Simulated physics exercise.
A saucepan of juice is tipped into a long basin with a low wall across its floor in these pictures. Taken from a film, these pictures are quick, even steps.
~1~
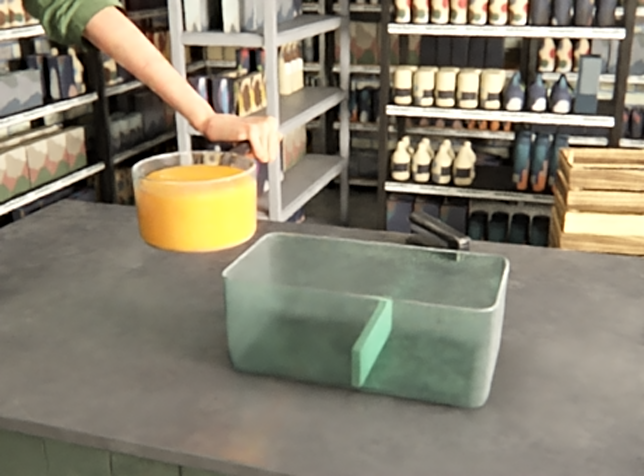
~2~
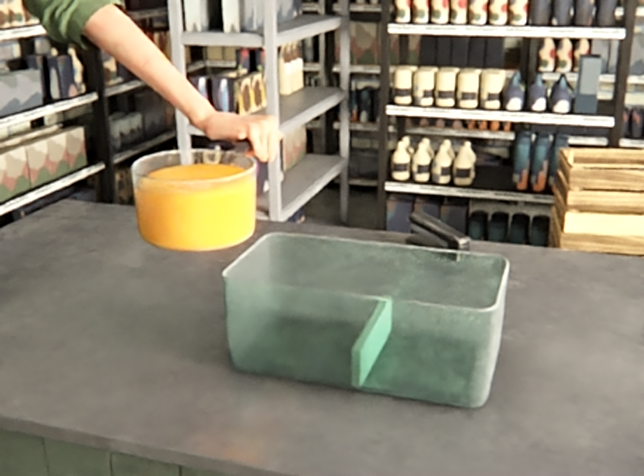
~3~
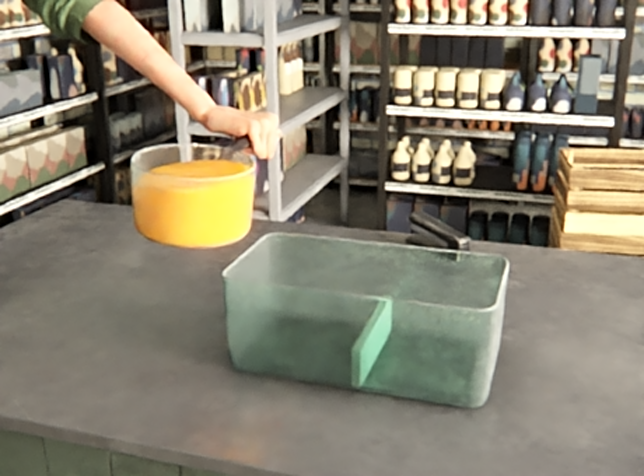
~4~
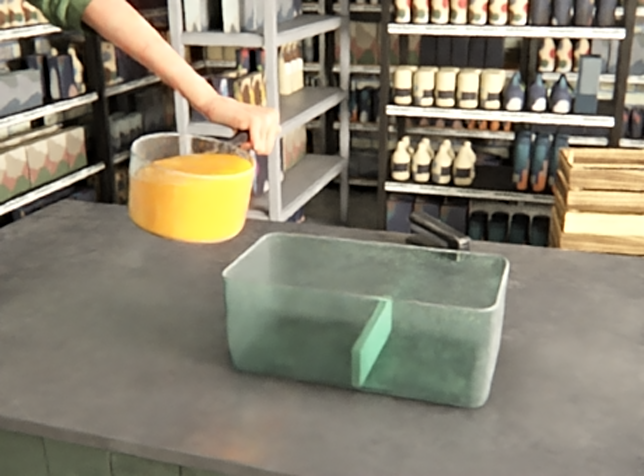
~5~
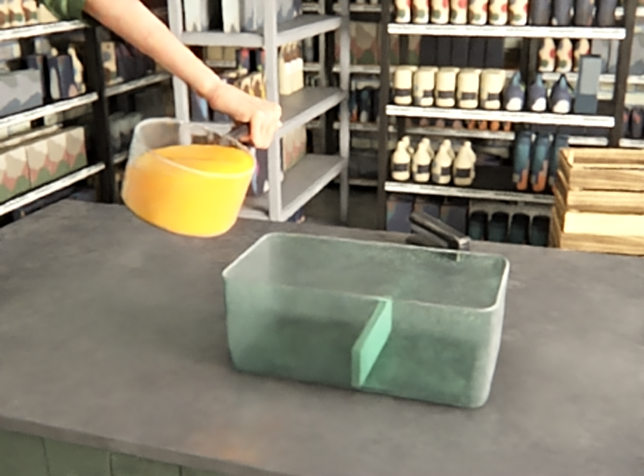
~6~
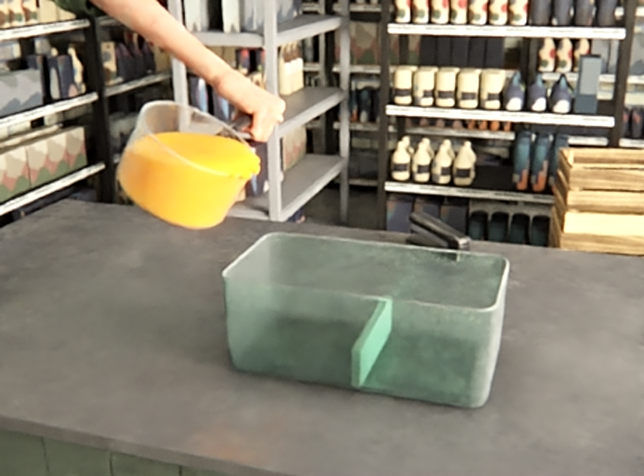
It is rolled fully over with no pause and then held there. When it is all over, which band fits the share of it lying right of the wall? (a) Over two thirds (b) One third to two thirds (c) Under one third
The answer is c.
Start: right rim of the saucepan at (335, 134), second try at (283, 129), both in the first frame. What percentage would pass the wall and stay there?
The first start yields 60 per cent, the second 60 per cent.
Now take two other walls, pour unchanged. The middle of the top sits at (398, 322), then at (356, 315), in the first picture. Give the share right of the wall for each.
Respectively 10 and 35 per cent, approximately.
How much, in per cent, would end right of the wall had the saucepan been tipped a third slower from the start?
Around 15 percent ends up there.
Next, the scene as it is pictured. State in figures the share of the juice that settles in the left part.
Roughly 75 percent of it.
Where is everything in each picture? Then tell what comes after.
Tilt 0°; pouring edge (250, 172); surface from (146, 174) to (250, 183); the long basin's rim runs from (245, 255) to (502, 284); the wall's top is at (374, 322), in the first frame.
Tilt 1°; pouring edge (250, 172); surface from (146, 174) to (250, 181), in the second frame.
Tilt 5°; pouring edge (249, 172); surface from (145, 172) to (250, 176), in the third frame.
Tilt 12°; pouring edge (249, 172); surface from (143, 166) to (250, 170), in the fourth frame.
Tilt 21°; pouring edge (249, 173); surface from (140, 154) to (251, 168); 1 per cent is over the edge, in the fifth frame.
Tilt 31°; pouring edge (248, 173); surface from (137, 143) to (246, 164); 2 per cent is over the edge, in the sixth frame.
A moment on, the saucepan is tipped on its side and 57 per cent is still to pour, 6 is left of the wall and 0 right of it.
Next, the saucepan is tipped on its side and 11 per cent is still to pour, 54 is left of the wall and 7 right of it.
Then the saucepan is tipped on its side and 4 per cent is still to pour, 66 is left of the wall and 12 right of it.
Later the saucepan is tipped on its side and 1 per cent is still to pour, 81 is left of the wall and 12 right of it.
At rest 77 per cent lies left of the wall, 18 right of it and 5 outside.
